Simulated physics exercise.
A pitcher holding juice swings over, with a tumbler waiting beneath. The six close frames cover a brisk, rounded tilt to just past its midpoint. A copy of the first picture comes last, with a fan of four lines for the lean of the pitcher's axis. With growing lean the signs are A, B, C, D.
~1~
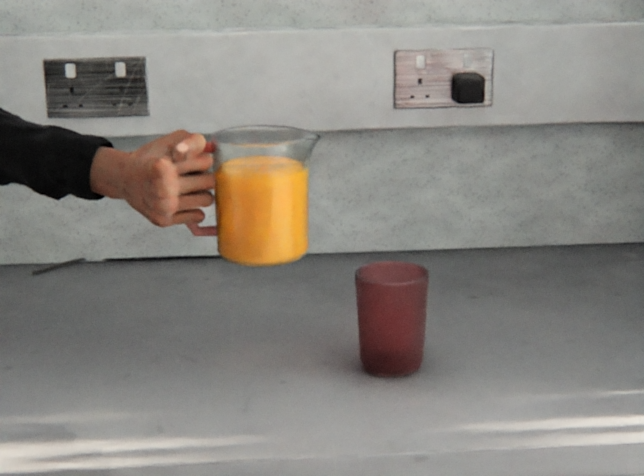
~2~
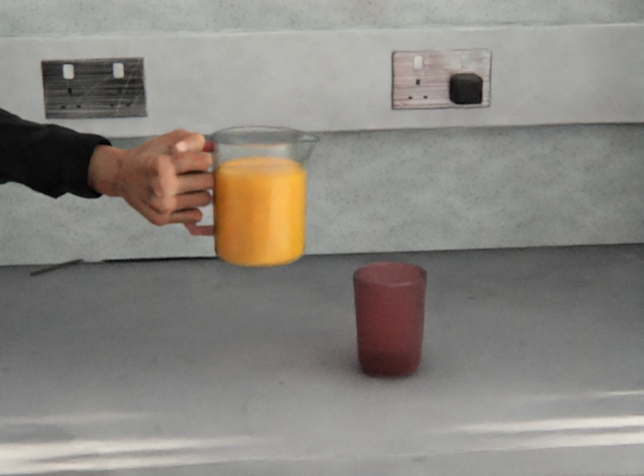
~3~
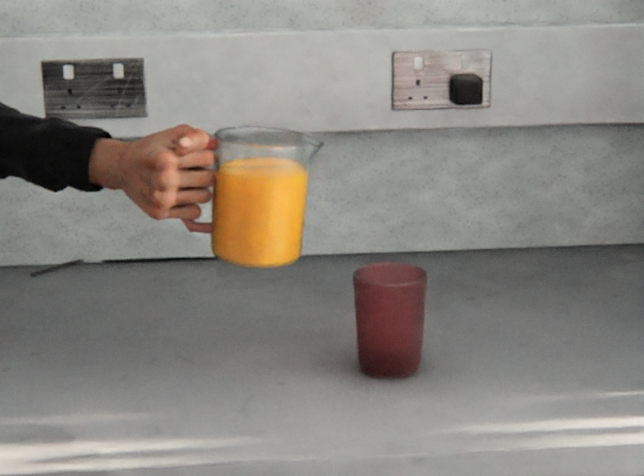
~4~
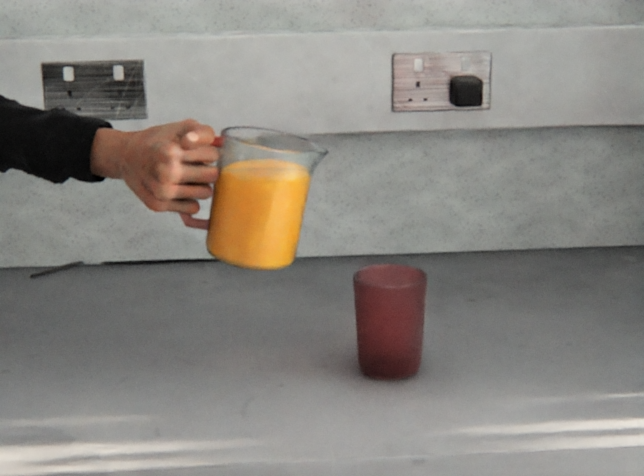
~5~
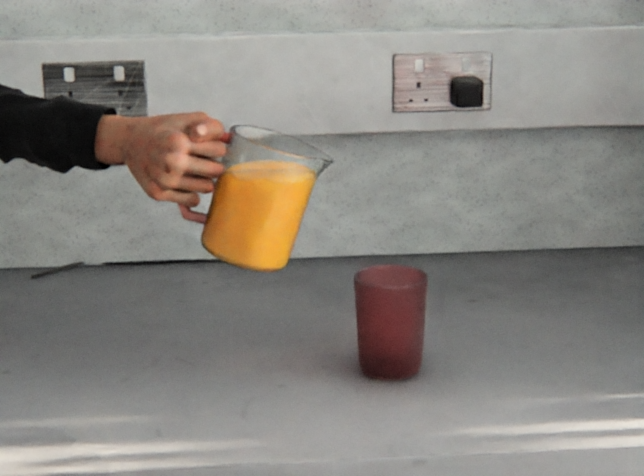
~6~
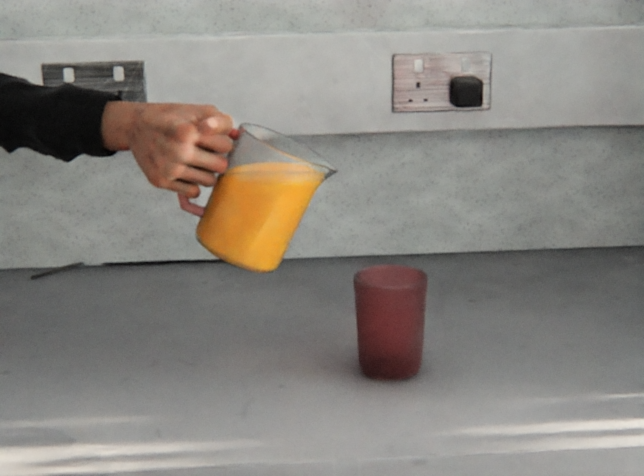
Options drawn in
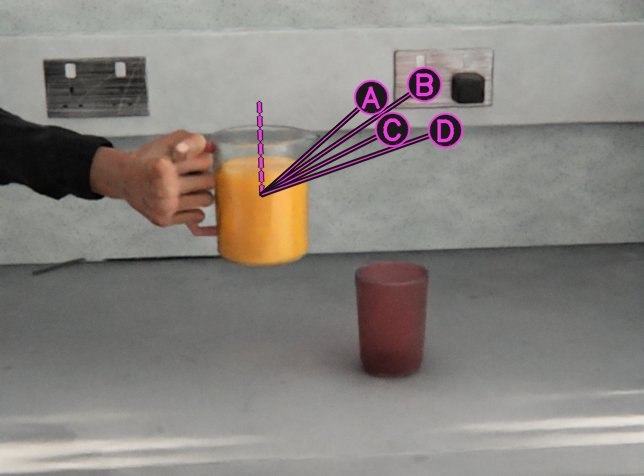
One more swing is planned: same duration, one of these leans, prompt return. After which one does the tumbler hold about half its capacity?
Best: C.
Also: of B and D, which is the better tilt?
B.
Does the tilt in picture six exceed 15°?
Yes.
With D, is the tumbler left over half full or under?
Over.
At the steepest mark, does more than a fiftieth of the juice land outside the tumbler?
No.
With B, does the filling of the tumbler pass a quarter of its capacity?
Yes, clearly.
In magenta, A at (358, 108); B at (410, 94); C at (377, 136); D at (429, 135).
Choosing A, the tumbler ends with about 20 % of what it can hold.
Choosing B, the tumbler ends with about 34 % of what it can hold.
Choosing C, the tumbler ends with about 52 % of what it can hold.
Choosing D, the tumbler ends with about 74 % of what it can hold.
